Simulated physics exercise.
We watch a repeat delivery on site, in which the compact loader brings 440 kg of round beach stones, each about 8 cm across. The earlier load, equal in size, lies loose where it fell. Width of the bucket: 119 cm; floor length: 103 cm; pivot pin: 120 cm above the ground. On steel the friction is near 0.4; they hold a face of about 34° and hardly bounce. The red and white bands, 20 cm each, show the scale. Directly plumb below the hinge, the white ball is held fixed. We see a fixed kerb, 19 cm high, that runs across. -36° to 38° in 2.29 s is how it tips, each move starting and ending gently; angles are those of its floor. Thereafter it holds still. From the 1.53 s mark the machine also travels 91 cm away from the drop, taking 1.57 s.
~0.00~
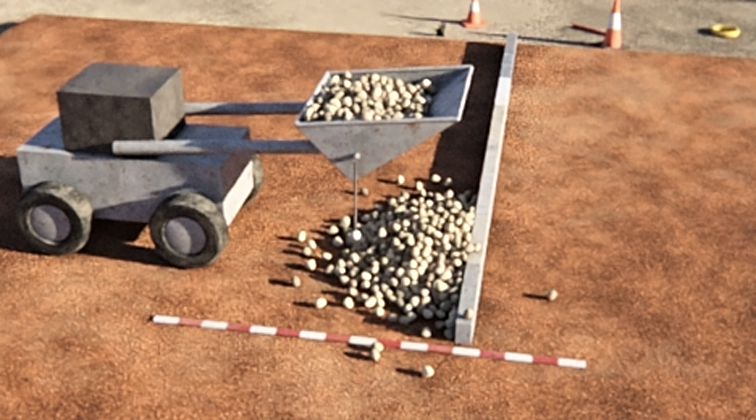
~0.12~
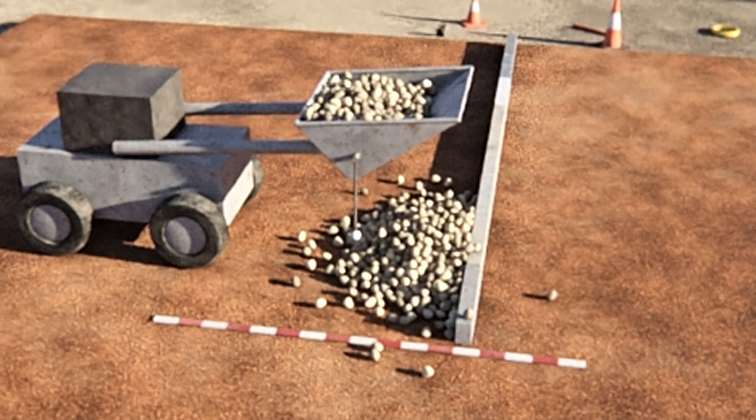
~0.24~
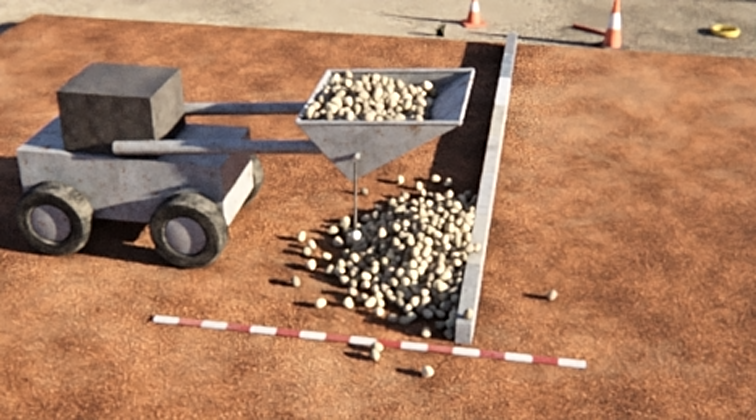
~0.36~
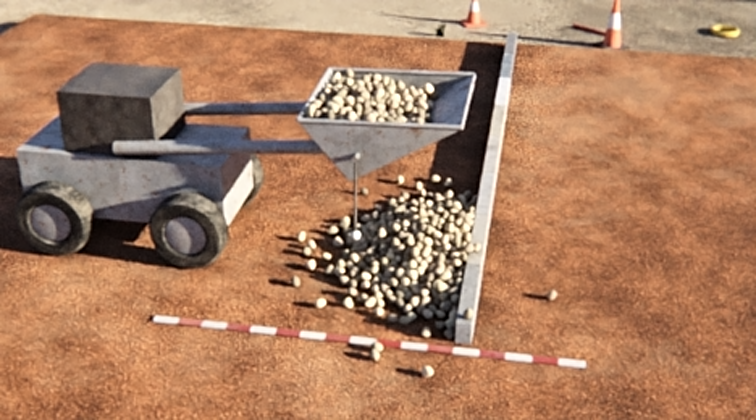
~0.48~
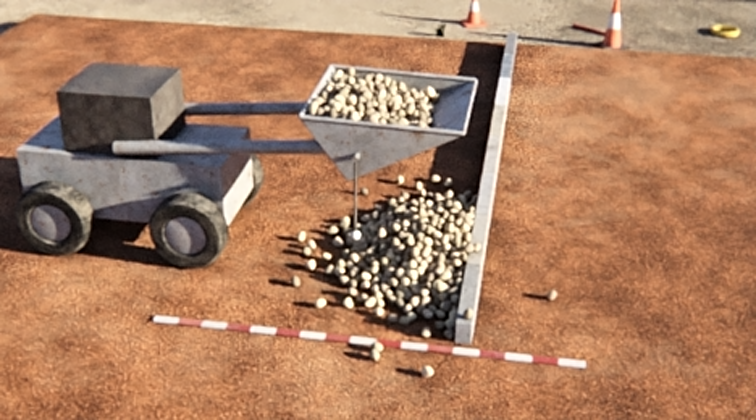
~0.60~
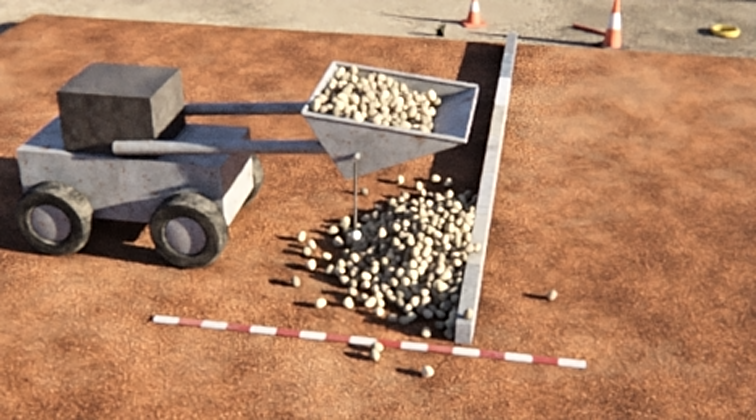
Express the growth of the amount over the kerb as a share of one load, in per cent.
Roughly 19 per cent of a load.
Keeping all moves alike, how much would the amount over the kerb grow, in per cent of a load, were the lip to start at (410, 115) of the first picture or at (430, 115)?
Case one about 0 %, case two about 5 %.
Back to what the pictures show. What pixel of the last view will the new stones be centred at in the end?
Around (441, 237) in the last picture.
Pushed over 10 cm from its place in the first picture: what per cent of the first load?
Near 10 per cent, I reckon.
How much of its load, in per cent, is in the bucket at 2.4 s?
It still holds about 5 per cent.
After 1.7 s the floor is at 27°; in per cent of one load, 94 in the bucket, 106 on this side of the kerb; the foremost stones are at (479, 251).
After 2.4 s the floor is at 38°; in per cent of one load, 5 in the bucket, 179 on this side of the kerb, 15 over the kerb; the foremost stones are at (570, 268).
After 3.5 s the floor is at 38°; in per cent of one load, 0 in the bucket, 180 on this side of the kerb, 20 over the kerb; the foremost stones are at (658, 256).
After 6.2 s the floor is at 38°; in per cent of one load, 0 in the bucket, 180 on this side of the kerb, 20 over the kerb; the foremost stones are at (659, 256). Net gain over the kerb, 19.
